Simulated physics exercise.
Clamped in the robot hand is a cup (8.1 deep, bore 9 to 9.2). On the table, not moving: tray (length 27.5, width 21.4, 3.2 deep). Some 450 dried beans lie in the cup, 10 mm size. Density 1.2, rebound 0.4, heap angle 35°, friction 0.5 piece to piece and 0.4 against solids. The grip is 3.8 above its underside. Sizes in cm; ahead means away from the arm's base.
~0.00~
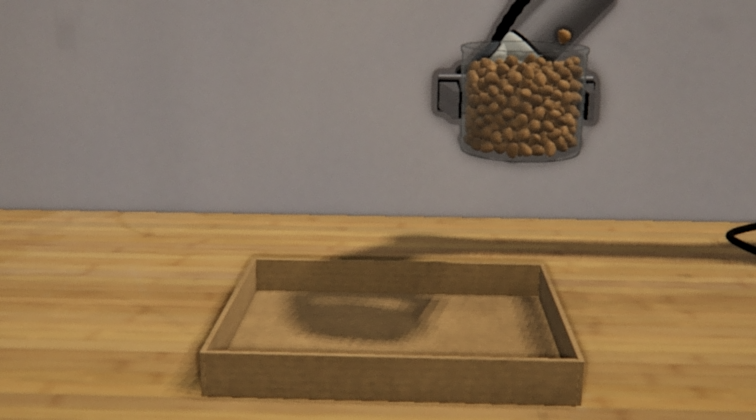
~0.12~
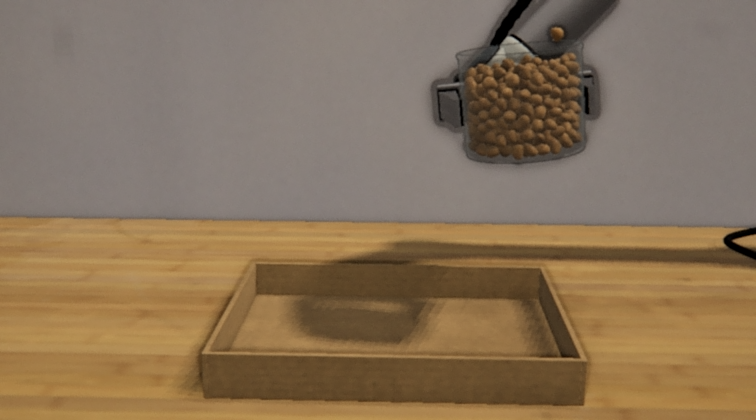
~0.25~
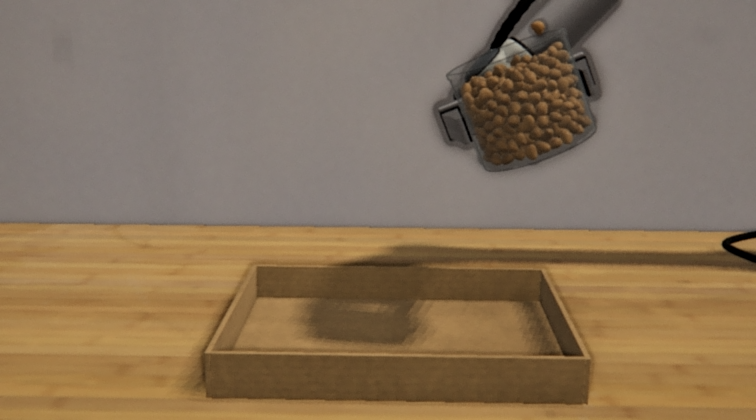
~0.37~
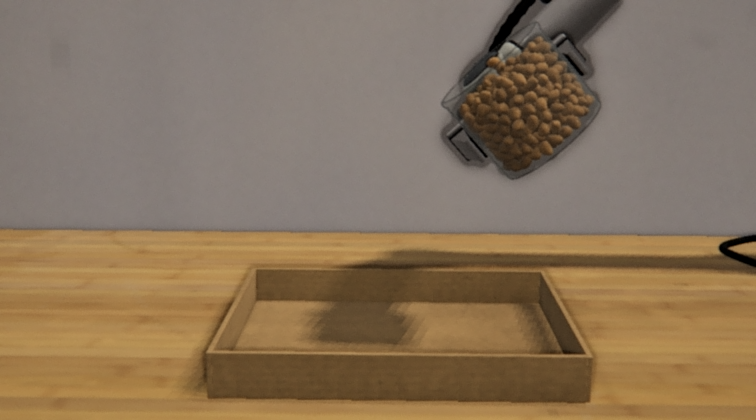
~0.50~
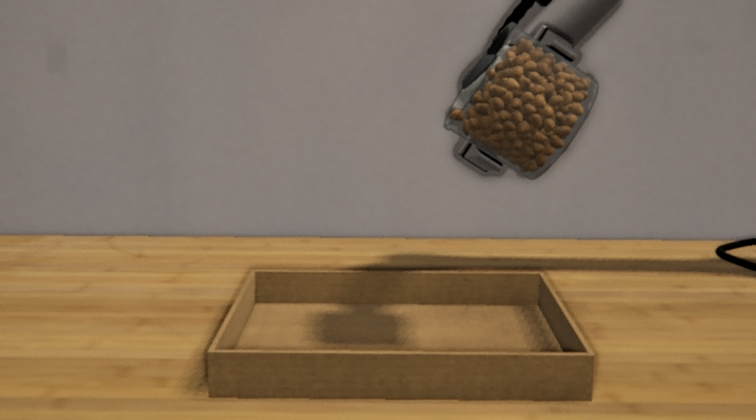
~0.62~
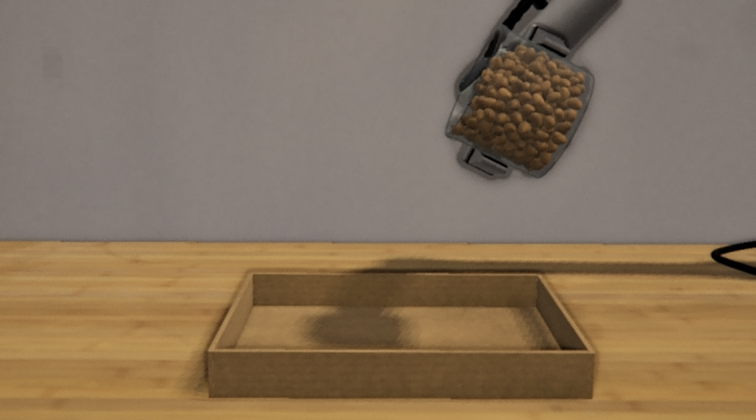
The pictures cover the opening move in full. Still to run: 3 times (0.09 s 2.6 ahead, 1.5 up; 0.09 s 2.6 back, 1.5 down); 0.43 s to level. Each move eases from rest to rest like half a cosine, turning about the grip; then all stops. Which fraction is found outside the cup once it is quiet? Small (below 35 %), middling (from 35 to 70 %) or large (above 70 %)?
A middling share, from 35 to 70 %, ends outside the cup.
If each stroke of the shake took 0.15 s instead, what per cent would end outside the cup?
In that case some 20 per cent.
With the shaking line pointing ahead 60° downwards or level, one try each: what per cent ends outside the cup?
About 10 and 45 per cent.
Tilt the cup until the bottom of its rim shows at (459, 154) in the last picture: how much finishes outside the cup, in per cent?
About 85 per cent.
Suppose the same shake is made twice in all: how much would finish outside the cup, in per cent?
Then about 50 per cent.
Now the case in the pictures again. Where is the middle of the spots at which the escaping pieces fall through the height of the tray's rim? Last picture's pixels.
Around (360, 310).
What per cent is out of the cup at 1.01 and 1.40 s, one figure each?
In turn: 45, 60.
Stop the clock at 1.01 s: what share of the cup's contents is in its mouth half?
Roughly 50 per cent.
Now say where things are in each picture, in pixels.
In the first frame, the cup middle at (522, 101), level; upper third of the load around (523, 80), from x 470 to 575, top at y 35; 450 in the cup.
In the second frame, the cup middle at (522, 102), tilted 6° forward; upper third of the load around (527, 81), from x 470 to 575, top at y 35.
In the third frame, the cup middle at (523, 102), tilted 22° forward; upper third of the load around (531, 83), from x 465 to 585, top at y 25.
In the fourth frame, the cup middle at (522, 103), tilted 42° forward; upper third of the load around (532, 81), from x 465 to 585, top at y 40.
In the fifth frame, the cup middle at (522, 104), tilted 58° forward; upper third of the load around (530, 80), from x 460 to 585, top at y 45.
In the sixth frame, the cup middle at (520, 104), tilted 64° forward; upper third of the load around (528, 80), from x 460 to 580, top at y 50; 450 in the cup.
After 1.01 s, tilted 64° forward, highest piece 22 above the table; 239 in the cup, 124 in the tray, 87 in flight or on a rim.
After 1.40 s, tilted 27° forward, highest piece 23 above the table; 264 in the tray, 179 in the cup, 5 on the table or floor, 2 in flight or on a rim.
After 1.79 s, level, highest piece 23 above the table; 266 in the tray, 179 in the cup, 5 on the table or floor.
After 2.84 s, level, highest piece 22 above the table; 266 in the tray, 179 in the cup, 5 on the table or floor.
In the end, 266 in the tray, 179 in the cup, 5 on the table or floor. That is 60 % outside the cup.
